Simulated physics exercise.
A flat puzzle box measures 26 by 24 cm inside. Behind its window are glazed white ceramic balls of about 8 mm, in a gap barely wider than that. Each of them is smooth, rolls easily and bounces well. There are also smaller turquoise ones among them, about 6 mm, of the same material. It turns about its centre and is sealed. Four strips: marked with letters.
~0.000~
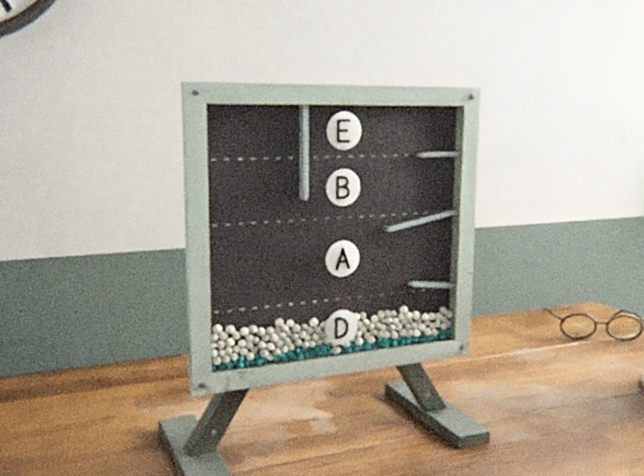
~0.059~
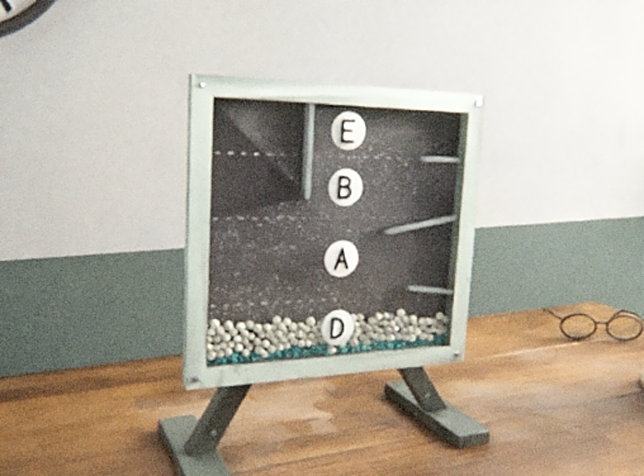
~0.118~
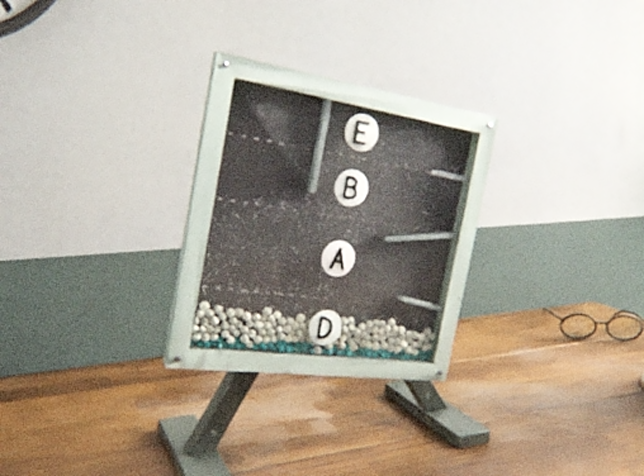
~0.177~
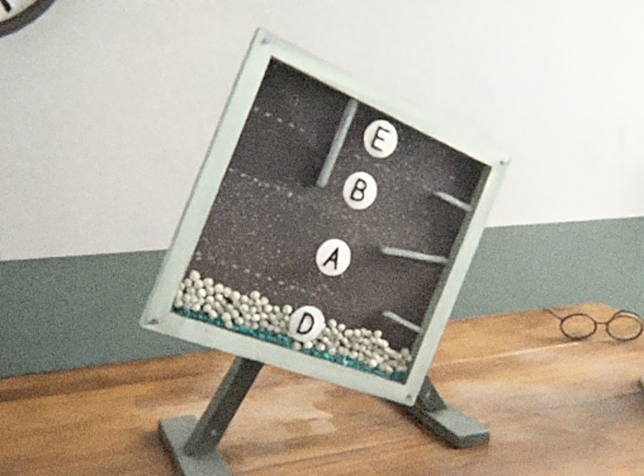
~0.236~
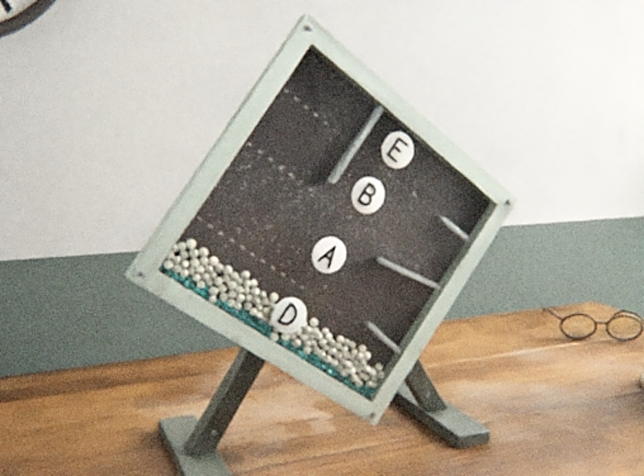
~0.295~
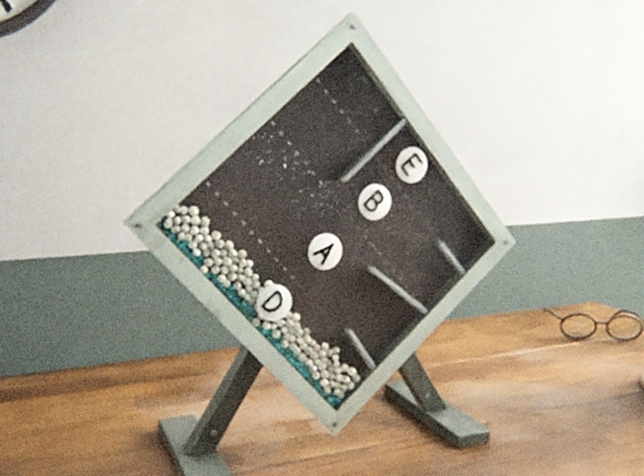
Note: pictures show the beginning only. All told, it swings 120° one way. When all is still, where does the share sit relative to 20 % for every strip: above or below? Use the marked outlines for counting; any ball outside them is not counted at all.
A: Above it. B: Below it. D: Above it. E: Below it.
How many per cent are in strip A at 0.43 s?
Around 0 percent of the load.
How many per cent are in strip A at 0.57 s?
Share: Near 30 %.
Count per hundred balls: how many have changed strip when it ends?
Around 55 percent.
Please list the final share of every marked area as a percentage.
Strip A: 55; strip B: 5; strip D: 45; strip E: 0.
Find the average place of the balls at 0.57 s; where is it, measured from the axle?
About 9 cm left and 5 cm below.
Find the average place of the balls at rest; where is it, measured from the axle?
Some 9 cm left and 5 cm below.
By 0.43 s, it stands 78° clockwise; the balls' middle is 9 cm left of and 5 cm below the centre; D 100 %.
By 0.57 s, it stands 109° clockwise; the balls' middle is 9 cm left of and 5 cm below the centre; A 30 %, D 70 %.
By 0.69 s, it stands 120° clockwise; the balls' middle is 10 cm left of and 5 cm below the centre; A 45 %, D 50 %.
At rest by 1.8 s, it stands 120° clockwise; A 55 %, B 5 %, D 45 %, E 0 %.
